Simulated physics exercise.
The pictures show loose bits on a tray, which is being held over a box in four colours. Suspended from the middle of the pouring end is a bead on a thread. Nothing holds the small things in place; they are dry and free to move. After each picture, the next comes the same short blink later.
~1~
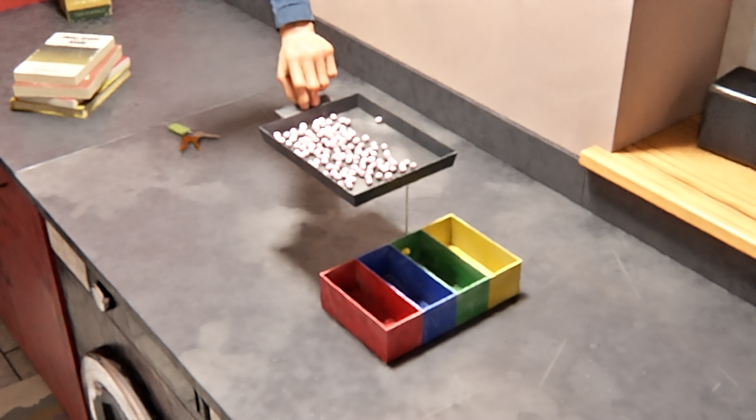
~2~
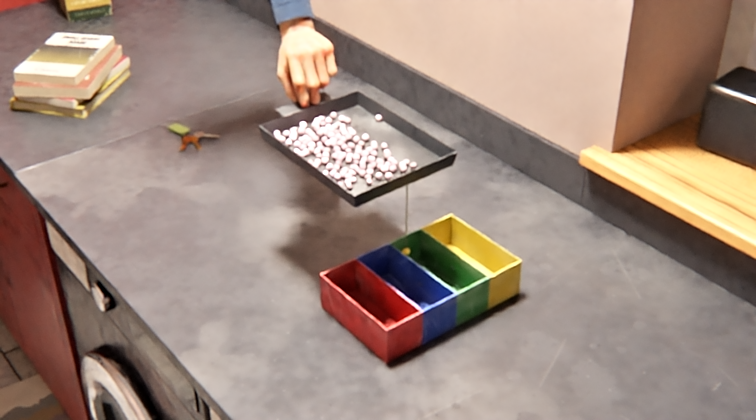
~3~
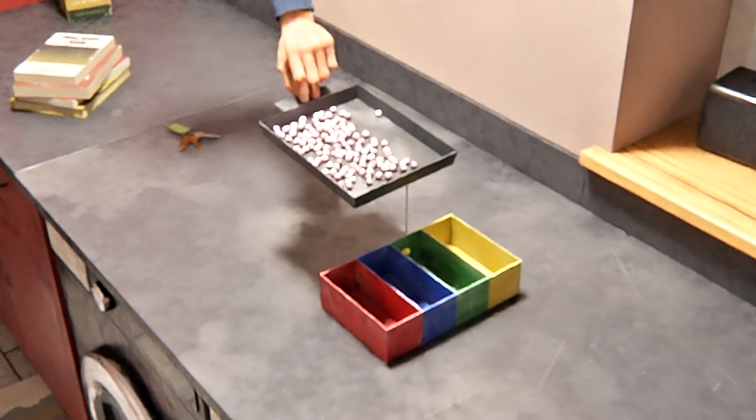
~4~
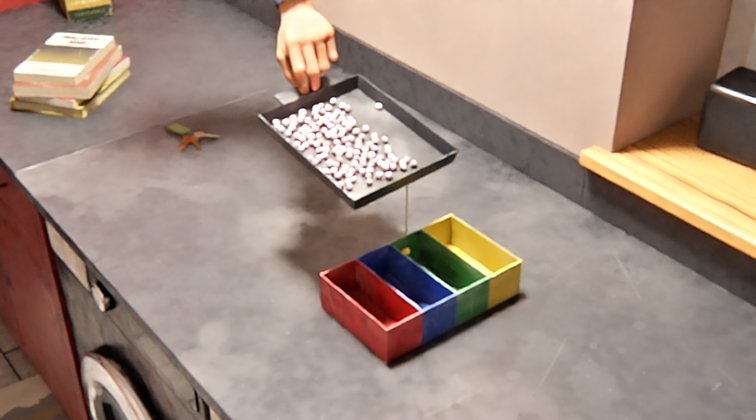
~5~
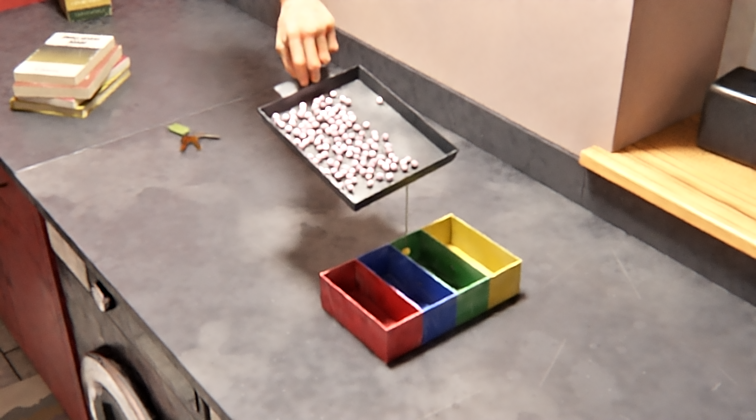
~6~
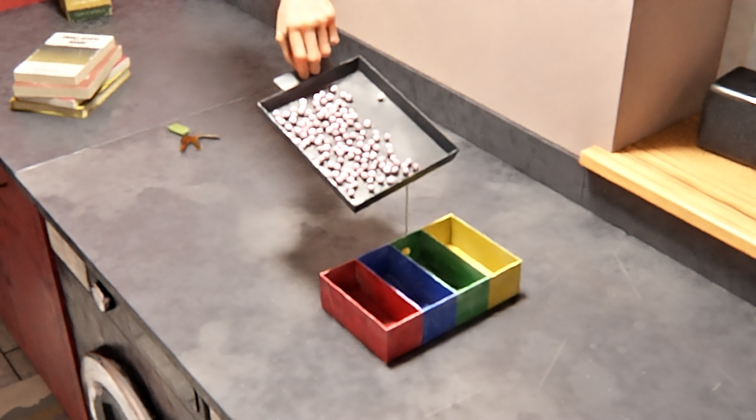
A hand slowly tilts a dark tray of small pale pieces above a four-coloured box.
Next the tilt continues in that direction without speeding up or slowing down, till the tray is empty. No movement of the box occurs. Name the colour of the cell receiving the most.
That is the red one.
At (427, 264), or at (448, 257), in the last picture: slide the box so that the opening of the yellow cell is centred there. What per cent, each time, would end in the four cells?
Trial 1 near 100 %, trial 2 near 100 %.
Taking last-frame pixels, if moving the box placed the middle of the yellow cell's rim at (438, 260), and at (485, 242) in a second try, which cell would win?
The first placing favours blue, while the second favours the cell in red.
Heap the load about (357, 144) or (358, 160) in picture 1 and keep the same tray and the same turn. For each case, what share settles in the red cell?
Roughly 90 and 90 percent, in that order.
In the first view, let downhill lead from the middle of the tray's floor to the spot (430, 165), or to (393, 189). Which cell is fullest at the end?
The yellow cell, then the red one.
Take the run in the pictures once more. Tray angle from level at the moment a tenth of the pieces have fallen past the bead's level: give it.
80°.
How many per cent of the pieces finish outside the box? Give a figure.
Close to 10 percent, I reckon.
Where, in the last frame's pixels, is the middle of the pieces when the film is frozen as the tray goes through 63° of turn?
(363, 188).
Soon, tray tipped steeply; nearly all on the tray; a stray few in the red cell; a stray few falling or outside the box.
A while on, tray tipped past a quarter turn; a small part on the tray; about two thirds in the red cell; a small part in the blue cell; about a quarter falling or outside the box.
Towards the end, tray tipped past a quarter turn; most in the red cell; a small part in the blue cell; a stray few in the green cell; a small part falling or outside the box.
Finally, tray tipped past a quarter turn; most in the red cell; a small part in the blue cell; a stray few in the green cell; none in the yellow cell; a small part outside the box.
